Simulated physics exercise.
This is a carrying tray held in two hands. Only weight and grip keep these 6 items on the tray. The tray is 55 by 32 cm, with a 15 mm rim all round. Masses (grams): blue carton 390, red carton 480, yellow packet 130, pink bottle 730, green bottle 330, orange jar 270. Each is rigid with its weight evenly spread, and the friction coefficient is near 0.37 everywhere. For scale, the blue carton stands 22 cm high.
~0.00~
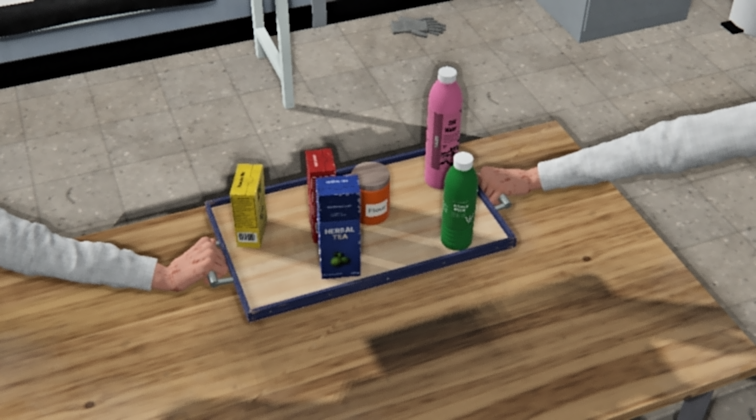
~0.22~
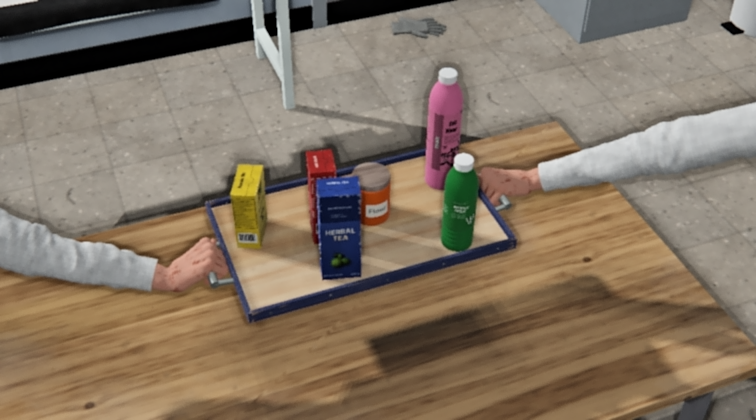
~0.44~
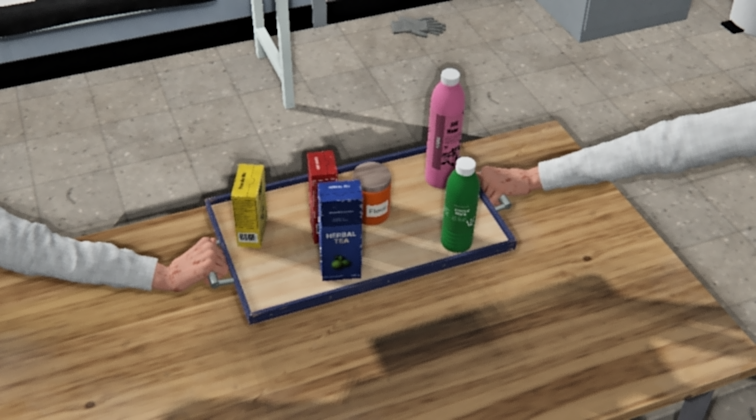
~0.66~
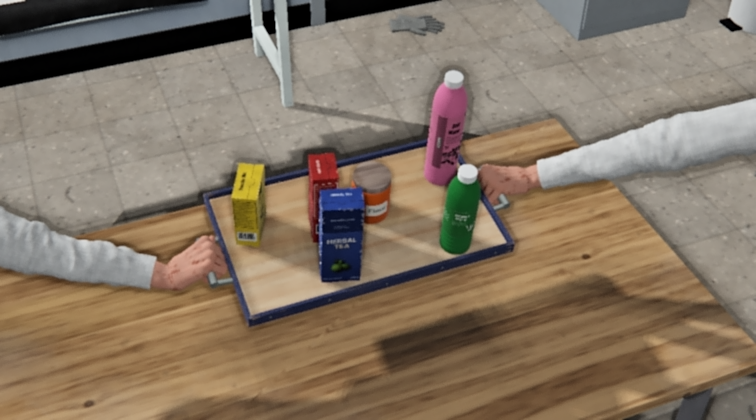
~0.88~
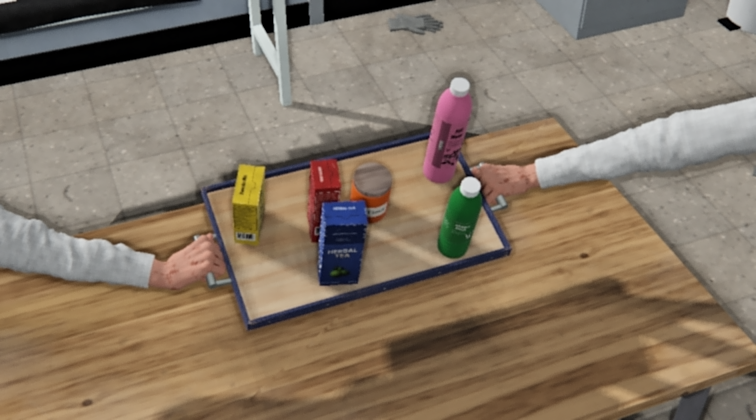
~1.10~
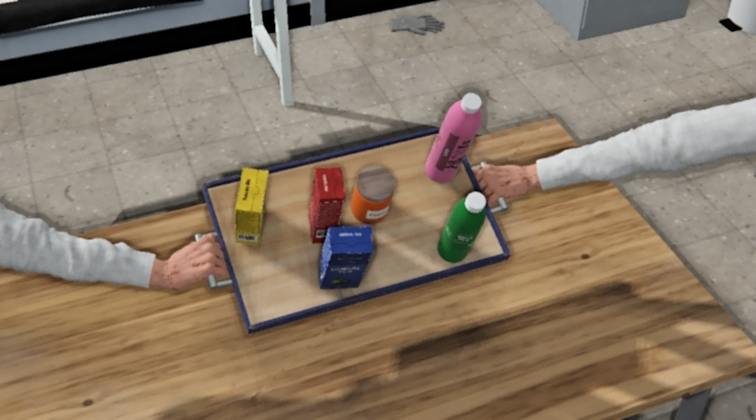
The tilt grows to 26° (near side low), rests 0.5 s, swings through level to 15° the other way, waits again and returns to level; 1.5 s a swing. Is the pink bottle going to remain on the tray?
The pink bottle comes off the tray.
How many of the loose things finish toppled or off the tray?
In all, 6.
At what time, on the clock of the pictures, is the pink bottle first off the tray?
Near 1.5 s.
After 1.70 s, tilt 26°, near edge down; blue carton, red carton, pink bottle and green bottle now off the tray; yellow packet moved 13 cm; orange jar moved 11 cm.
After 2.50 s, tilt 20°, near edge down; yellow packet and orange jar now off the tray.
After 3.30 s, tilt 12°, far edge down.
In the end (6.0 s), off the tray, blue carton, red carton, yellow packet, pink bottle, green bottle and orange jar.
